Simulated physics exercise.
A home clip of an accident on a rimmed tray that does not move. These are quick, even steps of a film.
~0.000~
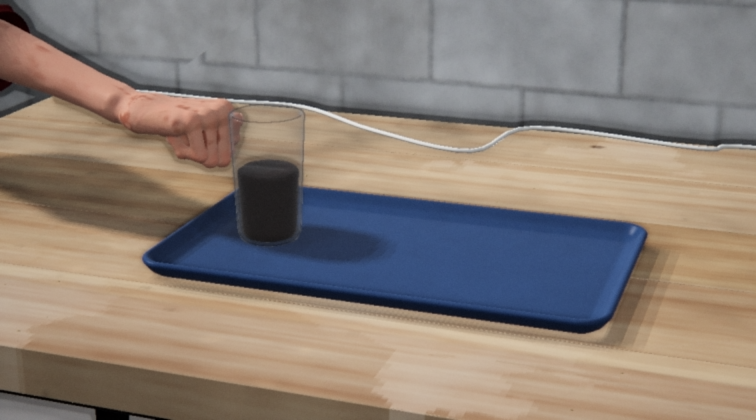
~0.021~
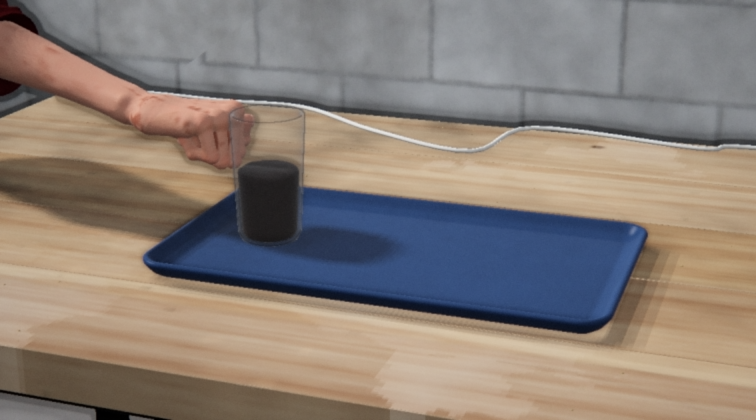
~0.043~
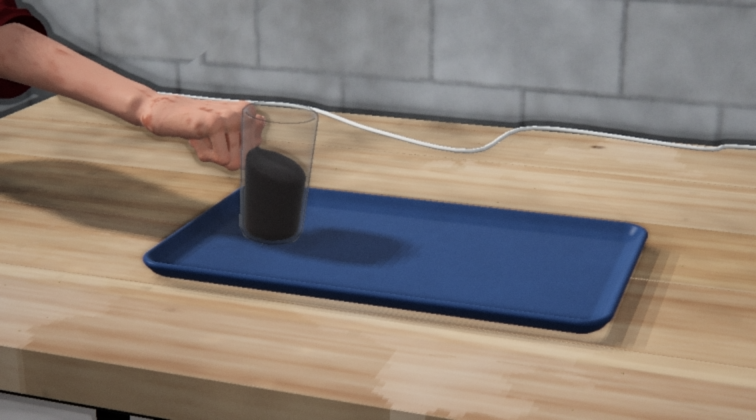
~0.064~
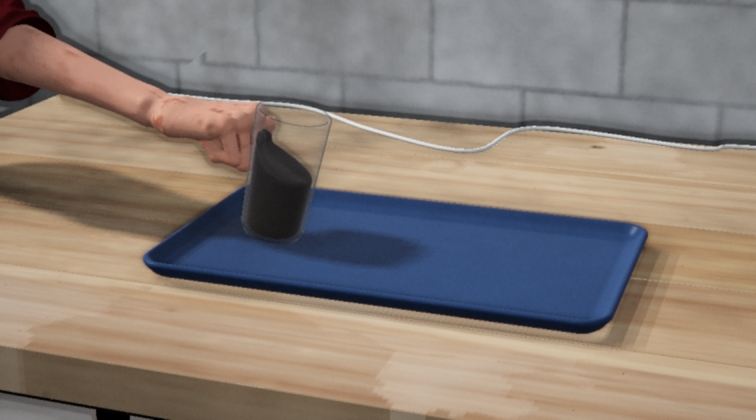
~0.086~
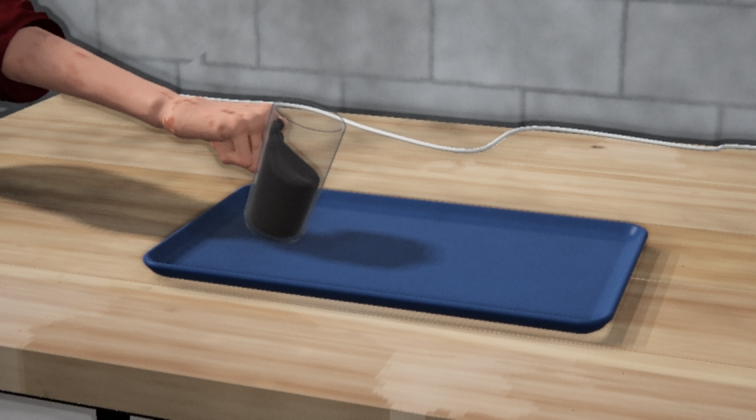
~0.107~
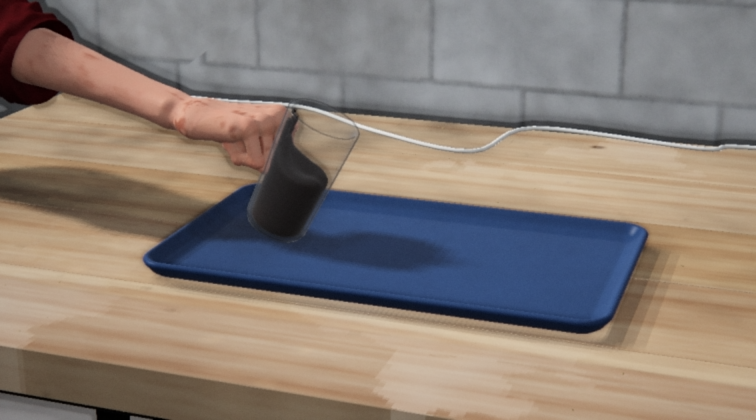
In the video, a hand pushes the upper left side of a clear glass of dark coffee standing on a blue rimmed tray, and the glass leans steadily to the right as the coffee sloshes up its left wall.
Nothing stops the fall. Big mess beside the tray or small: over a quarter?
As it turns out, a quarter and more lands beyond the tray.
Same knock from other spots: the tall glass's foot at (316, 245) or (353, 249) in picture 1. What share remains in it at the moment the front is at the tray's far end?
Near 70 % and 75 %.
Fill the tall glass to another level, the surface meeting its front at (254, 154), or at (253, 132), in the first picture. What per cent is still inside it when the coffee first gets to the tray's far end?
About 55 and 45 per cent.
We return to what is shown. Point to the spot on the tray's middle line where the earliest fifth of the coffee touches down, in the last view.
Roughly at (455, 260).
A moment on, the tall glass lies on its side and 100 per cent is in the glass, 0 on the tray and 0 above or beyond its rim.
Next, the tall glass lies on its side and 65 per cent is in the glass, 24 on the tray and 11 above or beyond its rim.
Then the tall glass lies on its side and 32 per cent is in the glass, 59 on the tray and 9 above or beyond its rim.
Later the tall glass lies on its side and 17 per cent is in the glass, 42 on the tray and 41 above or beyond its rim.
At rest 60 per cent is held by tray and glass, 40 is off the tray.
